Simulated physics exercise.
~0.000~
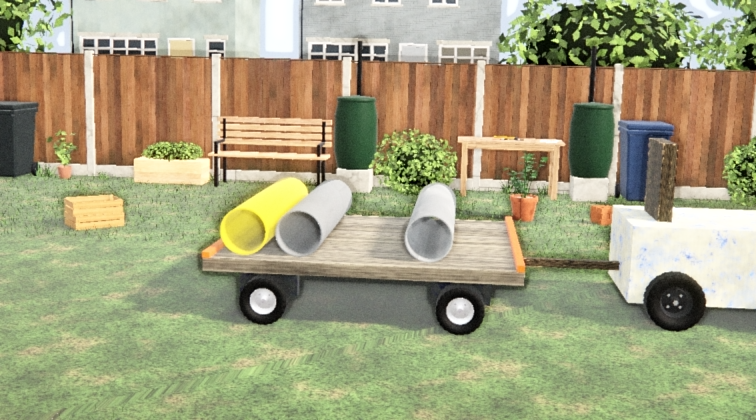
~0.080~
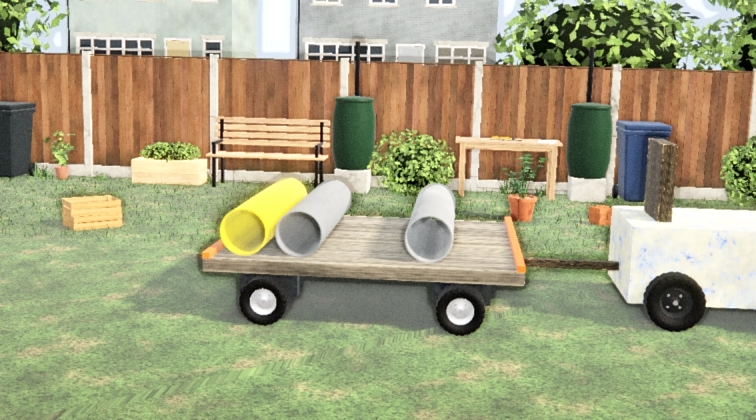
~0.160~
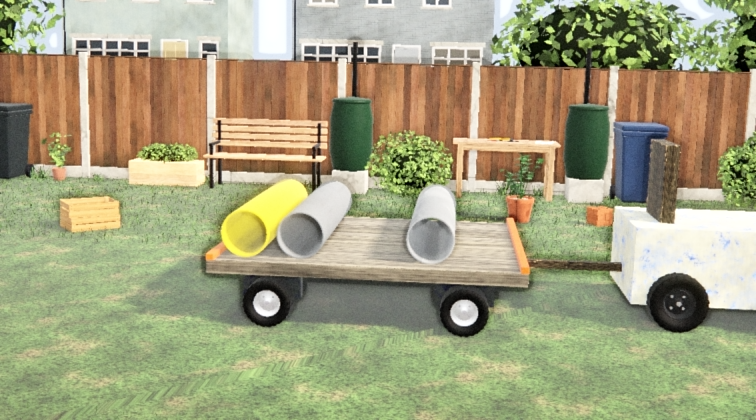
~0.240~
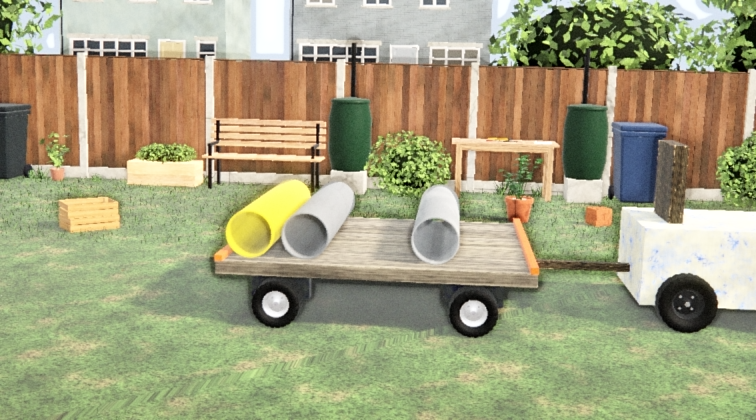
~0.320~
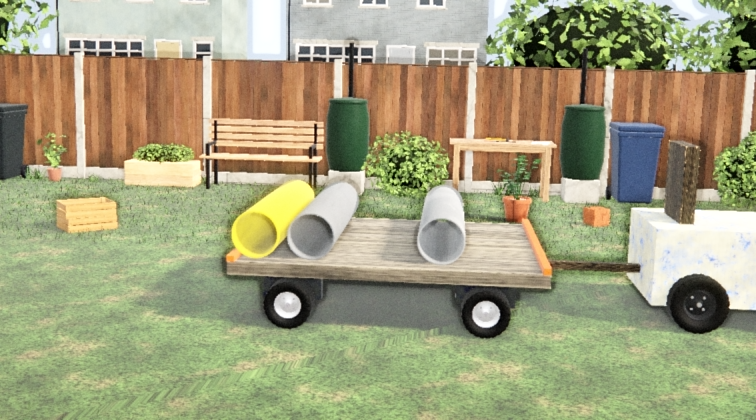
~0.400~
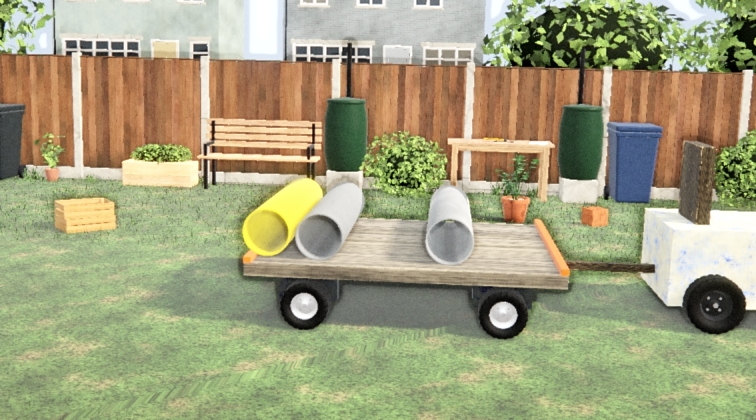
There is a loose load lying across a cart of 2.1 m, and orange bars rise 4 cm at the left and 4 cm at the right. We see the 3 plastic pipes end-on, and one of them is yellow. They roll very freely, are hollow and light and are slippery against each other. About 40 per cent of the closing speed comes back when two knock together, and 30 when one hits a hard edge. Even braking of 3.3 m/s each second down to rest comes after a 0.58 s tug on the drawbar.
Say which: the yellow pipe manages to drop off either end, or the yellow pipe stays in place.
I expect it to come off.
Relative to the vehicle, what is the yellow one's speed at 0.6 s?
Speed approx. 0.9 m/s.
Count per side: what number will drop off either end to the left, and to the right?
Left 1, right 0.
By 0.6 s, yellow is on the deck, 5 cm from the left bar, rolling left along the cart; 0 over a bar so far.
By 0.7 s, yellow is over the left bar and falling; 1 over a bar so far.
By 0.9 s, yellow is over the left bar and falling; 1 over a bar so far.
Finally (5.7 s), yellow is over the left bar and down; 1 over a bar so far.
